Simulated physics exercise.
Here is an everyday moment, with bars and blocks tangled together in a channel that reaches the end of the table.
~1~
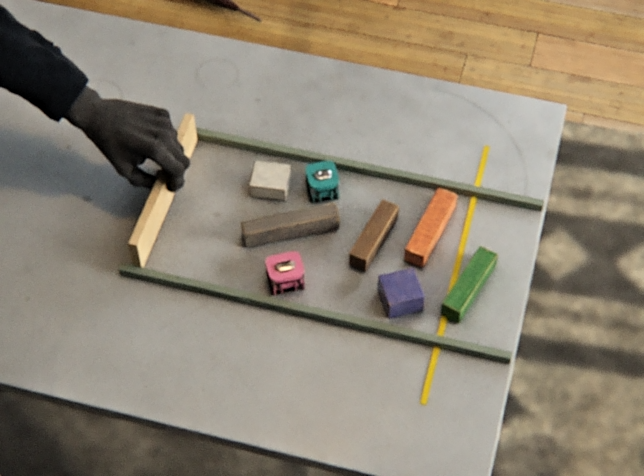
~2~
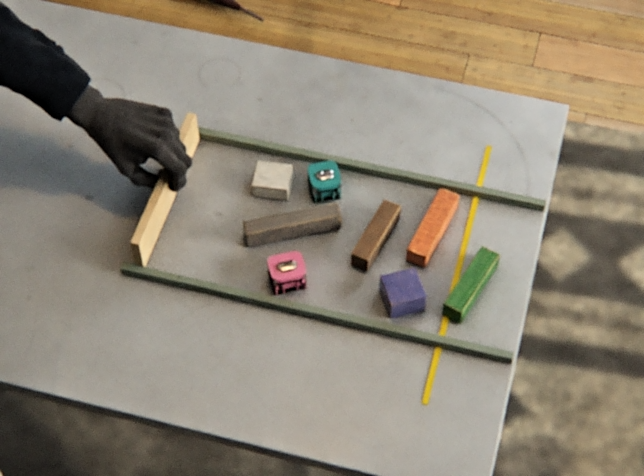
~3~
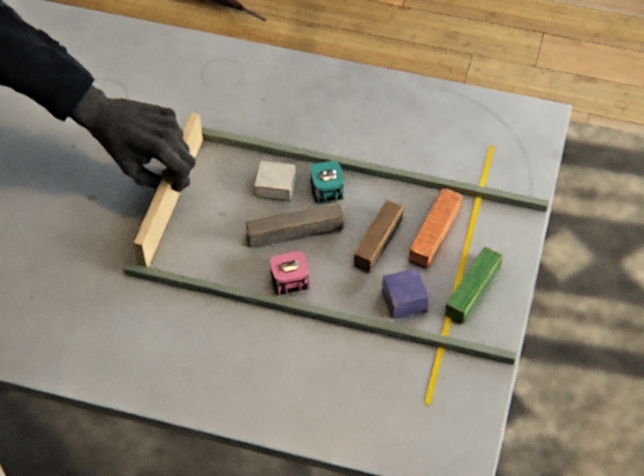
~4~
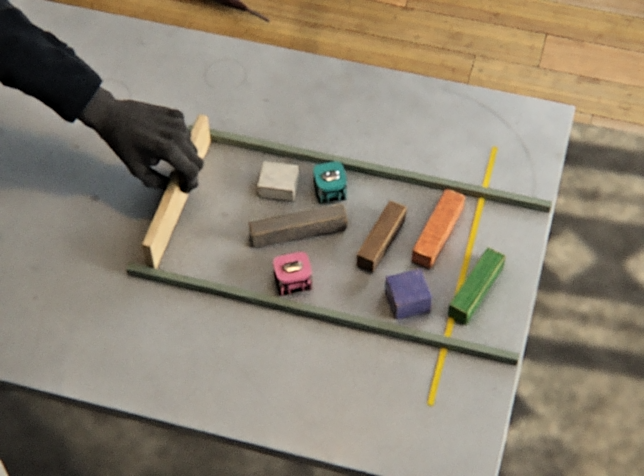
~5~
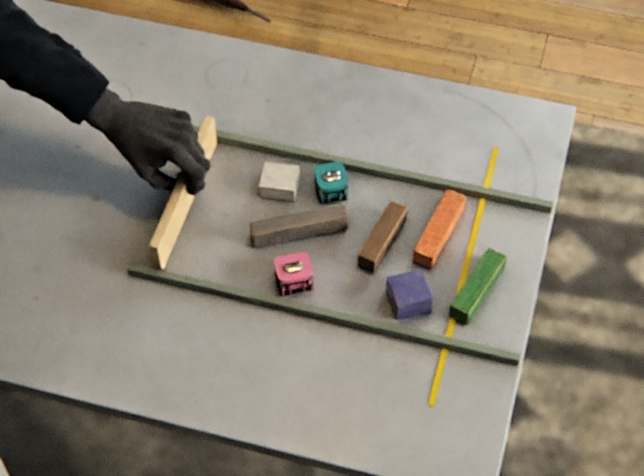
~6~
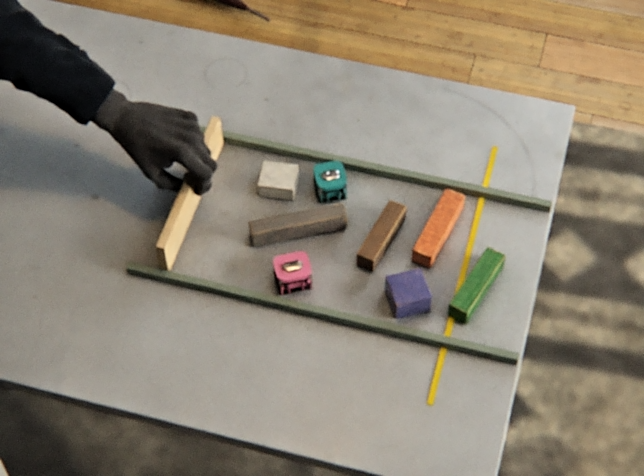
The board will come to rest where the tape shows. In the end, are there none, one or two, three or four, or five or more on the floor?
The count that comes down will most likely be a single one or two.
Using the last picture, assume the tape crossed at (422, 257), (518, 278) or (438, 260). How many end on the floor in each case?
In order, the counts are 0, 6 and 0.
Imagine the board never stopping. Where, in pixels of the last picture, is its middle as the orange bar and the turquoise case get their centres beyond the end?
The middle is at (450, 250) when it's the orange bar, and at (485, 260) when it's the turquoise case.
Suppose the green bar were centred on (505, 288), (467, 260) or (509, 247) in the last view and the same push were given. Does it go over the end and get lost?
One place at a time, it goes down; then it goes down; then it goes down.
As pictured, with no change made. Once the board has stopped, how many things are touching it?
Count: 3.
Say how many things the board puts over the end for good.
2.
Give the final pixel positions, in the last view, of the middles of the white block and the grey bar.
They come to rest around (493, 228) and (501, 261).
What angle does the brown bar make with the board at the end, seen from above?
Angle: Around 35°.
A little later, none off yet; green bar at rest near (477, 285); orange bar at rest near (439, 228); blue block at rest near (408, 293).
Next, none off yet; green bar at rest near (477, 285); orange bar moving near (448, 232); blue block at rest near (408, 293).
Later still, none off yet; green bar shifted a little near (513, 299); orange bar shifted about its own width near (515, 252); blue block shifted about its own width near (464, 307).
When it is over, the number that fall off is one or two; down, orange bar and green bar.
